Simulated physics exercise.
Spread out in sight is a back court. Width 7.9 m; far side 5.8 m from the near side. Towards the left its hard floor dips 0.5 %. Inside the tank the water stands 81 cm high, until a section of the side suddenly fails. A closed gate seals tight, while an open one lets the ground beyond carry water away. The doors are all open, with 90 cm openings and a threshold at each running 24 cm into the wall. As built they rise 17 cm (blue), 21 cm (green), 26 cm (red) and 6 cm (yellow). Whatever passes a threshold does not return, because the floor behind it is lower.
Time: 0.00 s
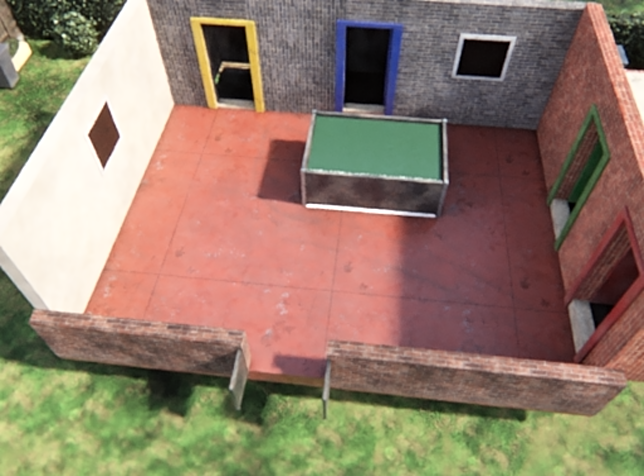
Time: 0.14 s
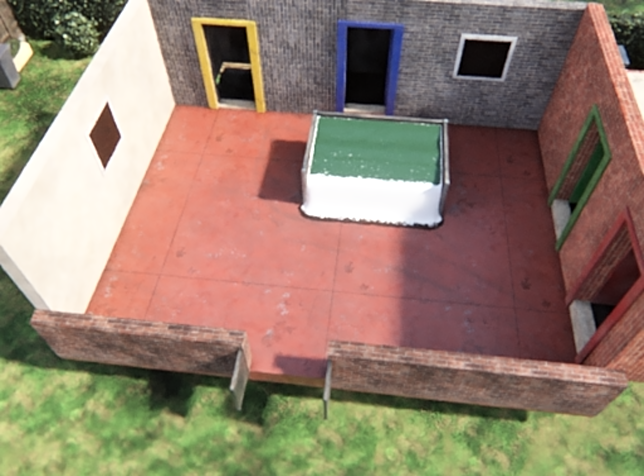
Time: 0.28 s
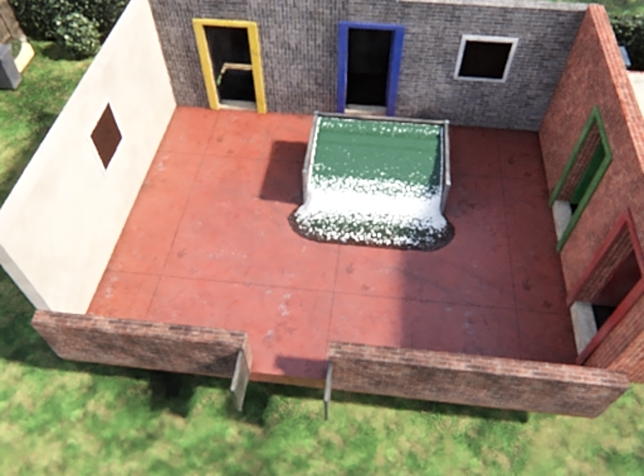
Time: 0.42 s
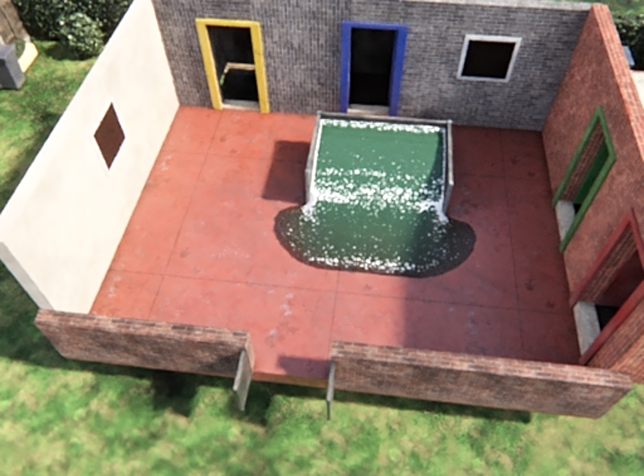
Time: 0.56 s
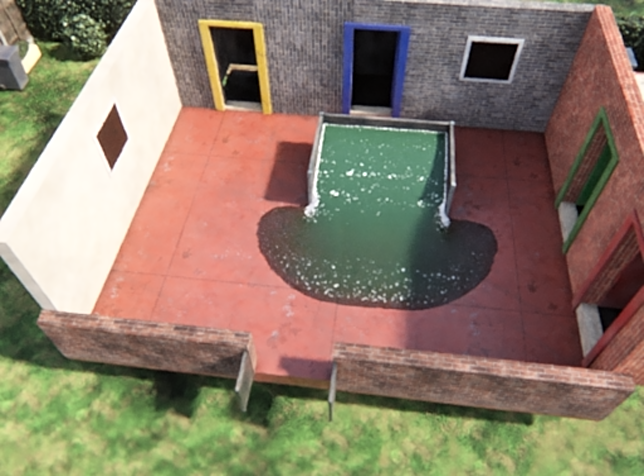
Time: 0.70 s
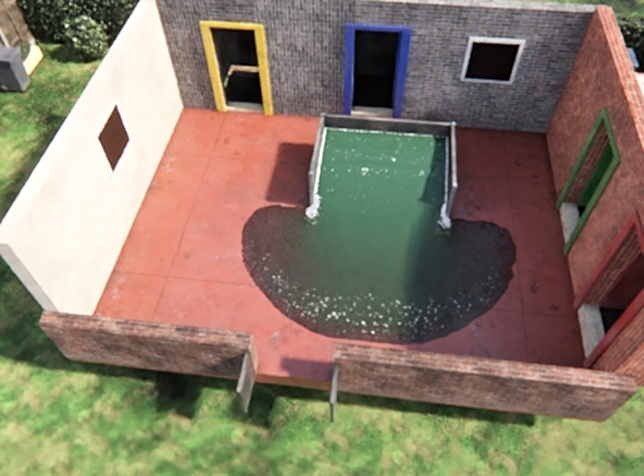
To begin with, a tank of green water stands whole and still on the red floor of a walled yard. Then its near side gives way and white, foaming water pours out, and a dark green pool spreads forward and to both sides across the floor, its front edge flecked with foam.
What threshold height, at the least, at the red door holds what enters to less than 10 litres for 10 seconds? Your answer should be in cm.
A height of roughly 24 cm.
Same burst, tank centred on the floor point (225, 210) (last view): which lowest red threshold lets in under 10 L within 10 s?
Then it needs to be around 15 cm high.
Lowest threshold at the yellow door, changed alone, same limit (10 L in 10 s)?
At yellow, roughly 6.5 cm.
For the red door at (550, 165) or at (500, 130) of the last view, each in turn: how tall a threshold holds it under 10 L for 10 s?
You'd want roughly 7.5 cm there first, then roughly 12.0 cm.
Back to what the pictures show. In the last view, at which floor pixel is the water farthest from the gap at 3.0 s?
Around (83, 339).
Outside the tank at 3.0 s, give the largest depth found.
It gets to close to 34 centimetres there.
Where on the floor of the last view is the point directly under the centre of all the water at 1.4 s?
It lies near (377, 246) in the last picture.
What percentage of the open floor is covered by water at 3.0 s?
Wet share: Near 45 %.
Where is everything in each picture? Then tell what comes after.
In the first picture, the tank at (376, 148) is whole and still, 81 cm deep; the red door at (597, 298) is dry.
In the second picture, the front is at (317, 218), 0.3 m from the gap at (372, 199); 0.6 m2 of floor is wet, 81 cm left at the back.
In the third picture, water pours out at (373, 201) and has run 0.8 m, to (321, 239); about 14 cm deep outside, 75 cm at the back.
In the fourth picture, the front is at (313, 263), 1.3 m from the gap at (376, 202); 4.1 m2 of floor is wet, 69 cm left at the back.
In the fifth picture, the gap is at (378, 204), the front 2.0 m out at (328, 298); the back of the tank holds 67 cm.
In the sixth picture, the front is at (325, 331), 2.6 m from the gap at (379, 205); 9.4 m2 of floor is wet, 61 cm left at the back; the red door at (607, 303), 4.0 m from the gap, is still 1.5 m from the nearest water.
After 1.4 s water covers 40 % of the floor, deepest (46 cm) near (364, 359); it has not reached the red door.
After 3.0 s water covers 45 % of the floor, deepest (34 cm) near (582, 394); 26 cm at the red door, 3 litres in over its 26 cm threshold.
After 10.0 s water covers 100 % of the floor, deepest (10 cm) near (207, 110); 3 cm at the red door, 6 litres in over its 26 cm threshold.
At the red door as built, the water arrived by 1.6 s and peaked near 27 cm at 2.6 s.
With a threshold of 21.5 cm, 17 litres would have come in within the 10 s; with 28.5 cm, 2 litres. So under 10 litres takes about 24 cm.
